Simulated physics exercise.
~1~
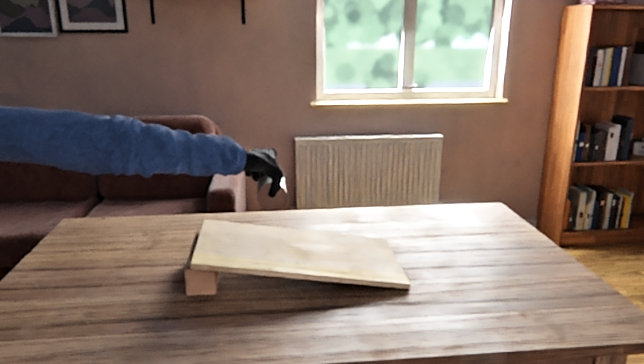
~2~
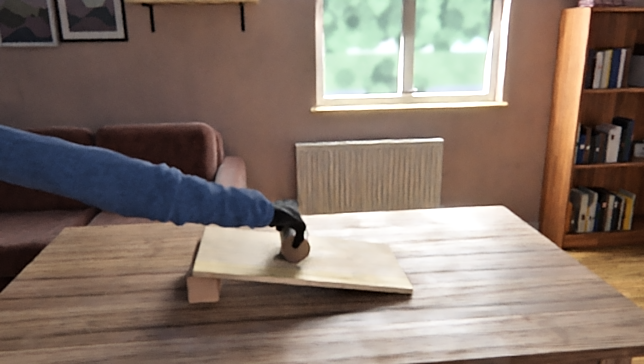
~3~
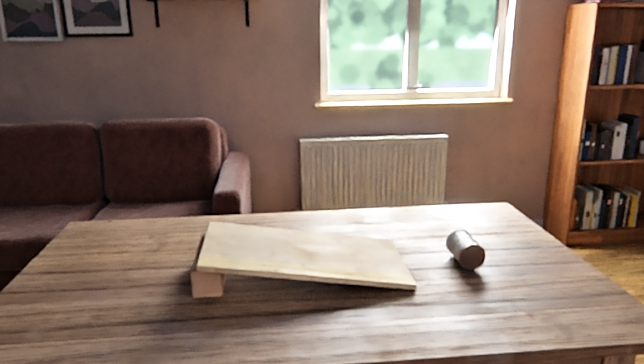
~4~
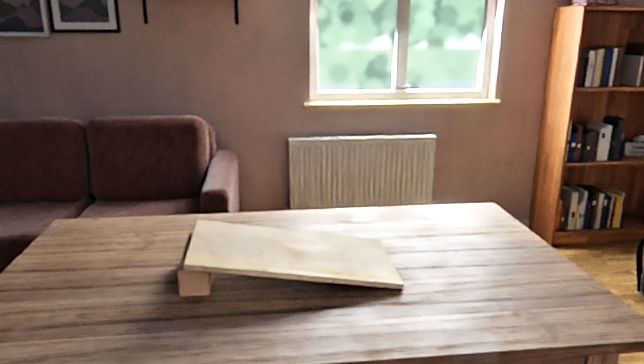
In the video, a gloved hand at the end of a blue-sleeved arm places a white tin on its side on a propped-up board and lets go. The tin rolls down the slope and across the wooden table to the right, ending out of view while the board stays put.
